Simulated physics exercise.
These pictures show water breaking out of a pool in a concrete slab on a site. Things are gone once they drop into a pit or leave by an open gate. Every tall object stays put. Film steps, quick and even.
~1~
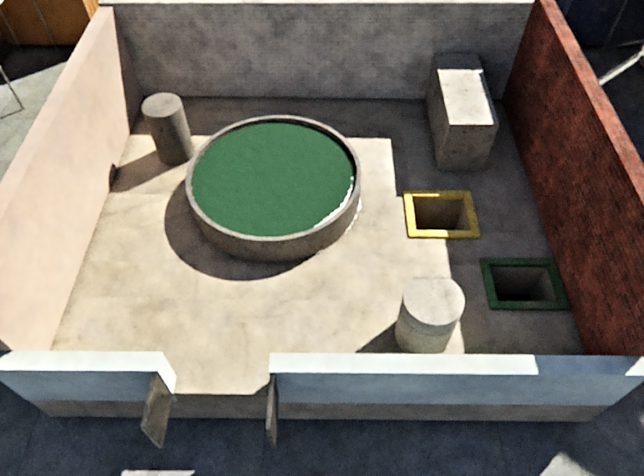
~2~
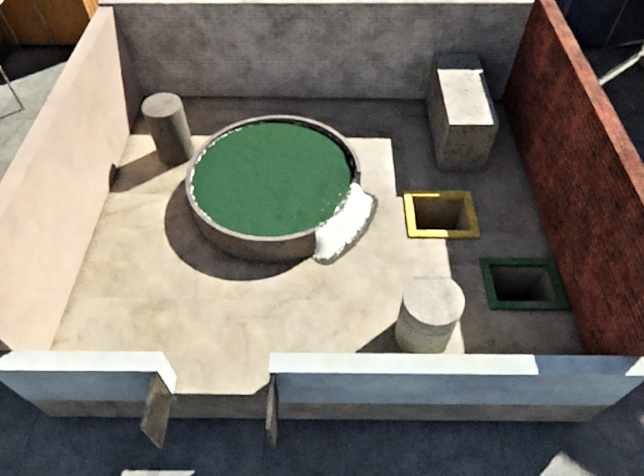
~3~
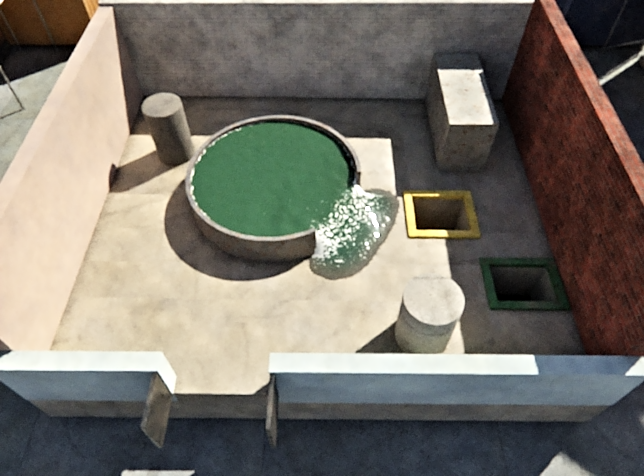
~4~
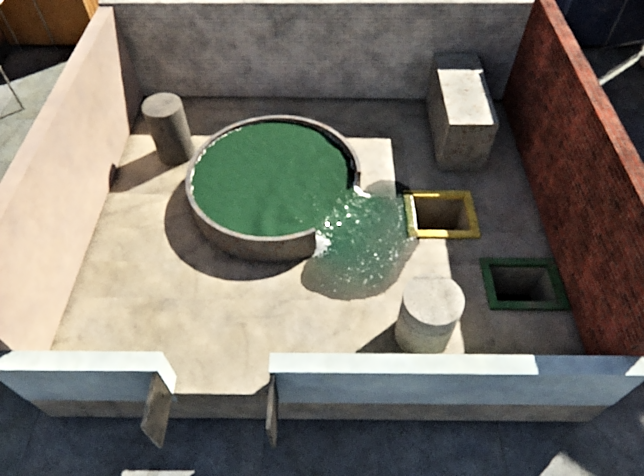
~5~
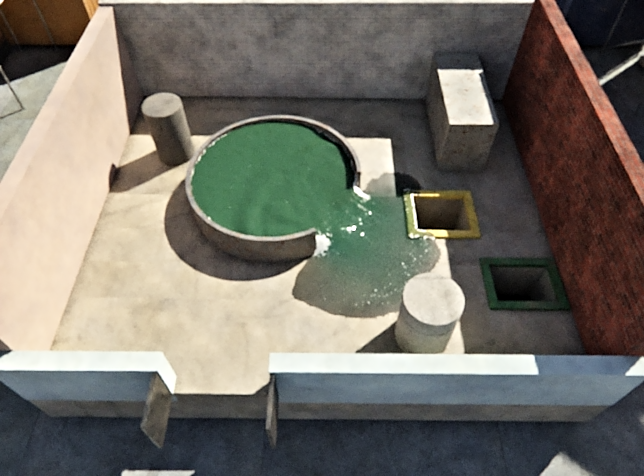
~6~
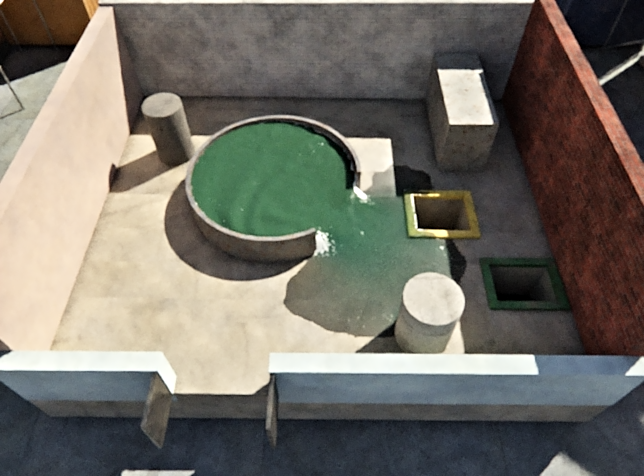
Green water sits in a round tank inside a walled concrete yard, then bursts white through the tank's lower right side. It splashes onto the pale floor and fans out to the right, turning green as the foam thins, and spreads between the yellow-rimmed pit and the short cylinder, reaching both.
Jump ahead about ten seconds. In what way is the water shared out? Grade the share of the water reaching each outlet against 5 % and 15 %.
By my reckoning the gate stays under 5 %, the green pit goes over 15 %, the yellow pit goes over 15 %.
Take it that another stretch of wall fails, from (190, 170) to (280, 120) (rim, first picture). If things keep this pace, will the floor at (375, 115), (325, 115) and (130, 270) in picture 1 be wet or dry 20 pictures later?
Soaked, then soaked, then soaked.
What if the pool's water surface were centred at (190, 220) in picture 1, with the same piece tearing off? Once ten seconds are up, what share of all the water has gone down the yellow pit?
I'd put the yellow pit at 8 % of the whole.
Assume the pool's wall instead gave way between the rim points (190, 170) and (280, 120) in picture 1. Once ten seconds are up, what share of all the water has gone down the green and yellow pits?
I'd say the green pit gets around 0 percent and the yellow pit around 6 percent.
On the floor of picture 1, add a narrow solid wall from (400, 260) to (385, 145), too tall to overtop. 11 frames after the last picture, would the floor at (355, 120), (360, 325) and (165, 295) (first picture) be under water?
Same order as asked - soaked, soaked, unsoaked.
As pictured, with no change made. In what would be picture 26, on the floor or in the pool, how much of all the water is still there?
About 78 %.
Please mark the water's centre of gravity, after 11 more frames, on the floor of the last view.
At about (322, 221).
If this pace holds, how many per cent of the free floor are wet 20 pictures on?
Around 35 in a hundred.
A moment on, water covers 20 % of the floor; the gate 0 %, the green pit 1 %, the yellow pit 3 %.
Next, water covers 25 % of the floor; the gate 0 %, the green pit 4 %, the yellow pit 7 %.
Then, water covers 35 % of the floor; the gate 0 %, the green pit 10 %, the yellow pit 11 %.
Later, water covers 50 % of the floor; the gate 0 %, the green pit 21 %, the yellow pit 16 %.
In the end, water covers 65 % of the floor; the gate 1 %, the green pit 28 %, the yellow pit 19 %.
